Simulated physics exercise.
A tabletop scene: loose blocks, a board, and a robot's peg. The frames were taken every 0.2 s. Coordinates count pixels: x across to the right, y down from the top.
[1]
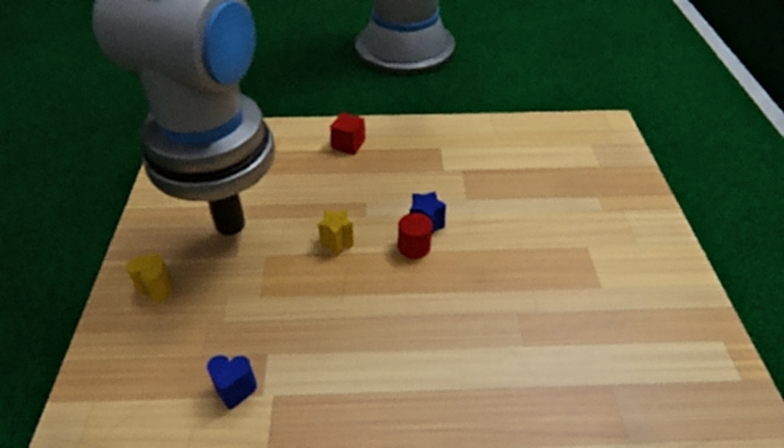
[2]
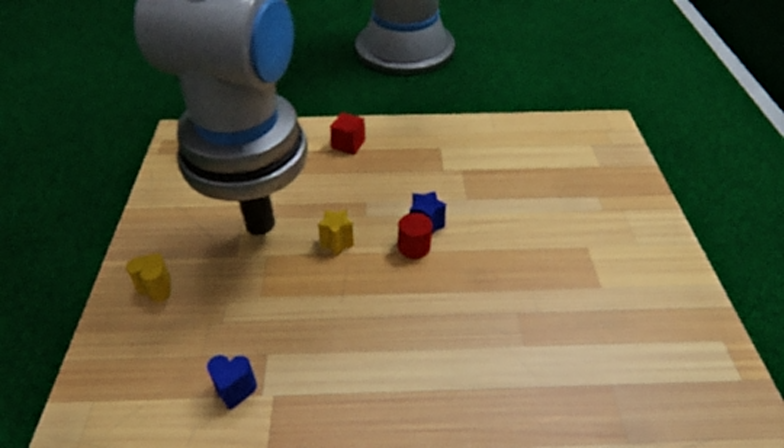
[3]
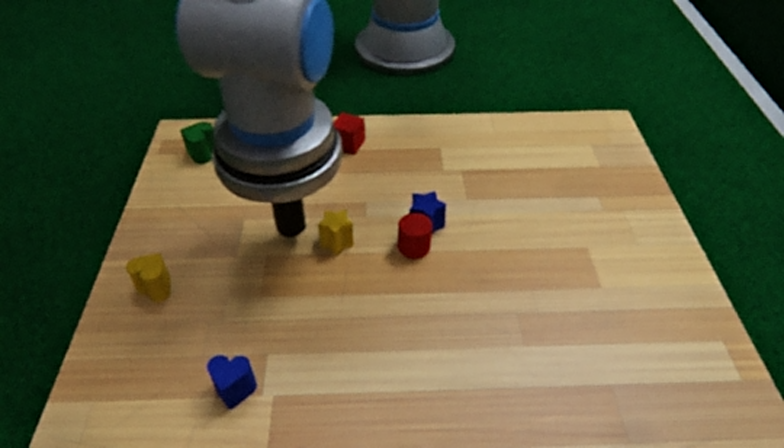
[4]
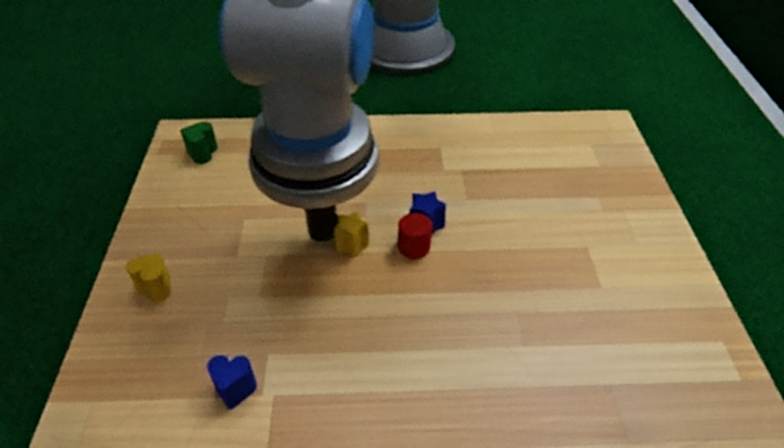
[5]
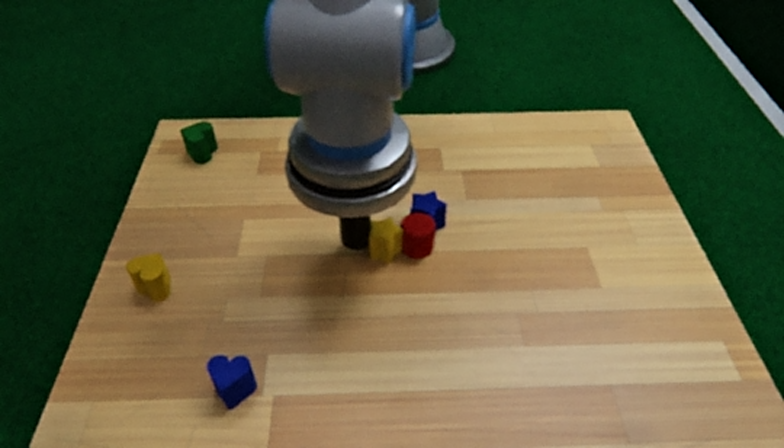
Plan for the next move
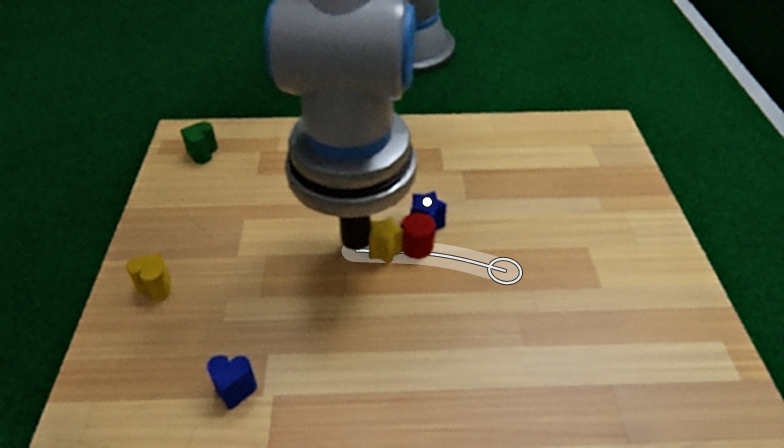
A robot arm moves right and pushes the yellow star block against the red round block.
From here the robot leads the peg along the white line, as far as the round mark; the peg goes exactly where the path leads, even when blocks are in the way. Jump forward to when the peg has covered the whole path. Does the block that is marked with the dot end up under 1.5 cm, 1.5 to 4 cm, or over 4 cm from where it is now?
That one ends up within 1.5 cm of where it is now.
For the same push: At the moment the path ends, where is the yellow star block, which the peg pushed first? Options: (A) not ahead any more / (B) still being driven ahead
B.
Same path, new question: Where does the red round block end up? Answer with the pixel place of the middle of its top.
The centre of its top will be at (522, 227).
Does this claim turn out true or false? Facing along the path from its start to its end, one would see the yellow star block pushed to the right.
True
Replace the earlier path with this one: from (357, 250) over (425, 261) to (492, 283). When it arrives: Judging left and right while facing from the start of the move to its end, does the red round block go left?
I expect so.
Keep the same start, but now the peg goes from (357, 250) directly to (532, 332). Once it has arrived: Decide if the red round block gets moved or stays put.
The result: It moves.
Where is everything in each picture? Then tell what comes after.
In the first frame, tip of the peg at (231, 225), middles of tops, yellow star block at (335, 219), red round block at (415, 223), blue star block at (427, 202).
In the second frame, peg at (260, 225), nothing pushed.
In the third frame, peg at (291, 227), nothing pushed.
In the fourth frame, peg at (323, 231), yellow star block at (350, 222).
In the fifth frame, peg at (356, 239), yellow star block at (384, 228), red round block at (418, 223), blue star block at (427, 202).
The line goes from (357, 250) through (406, 252) and (456, 258) to (505, 271); the dot is on the blue star block.
On the path given first. One third of the way, peg at (408, 241); yellow star block at (436, 236), turned 15° clockwise; red round block at (465, 227).
Two thirds of the way, peg at (458, 247); yellow star block at (487, 244), turned 25° clockwise; red round block at (511, 226).
At the end, peg at (507, 259); yellow star block at (538, 260), turned 30° clockwise; red round block at (522, 227); blue star block unmoved.
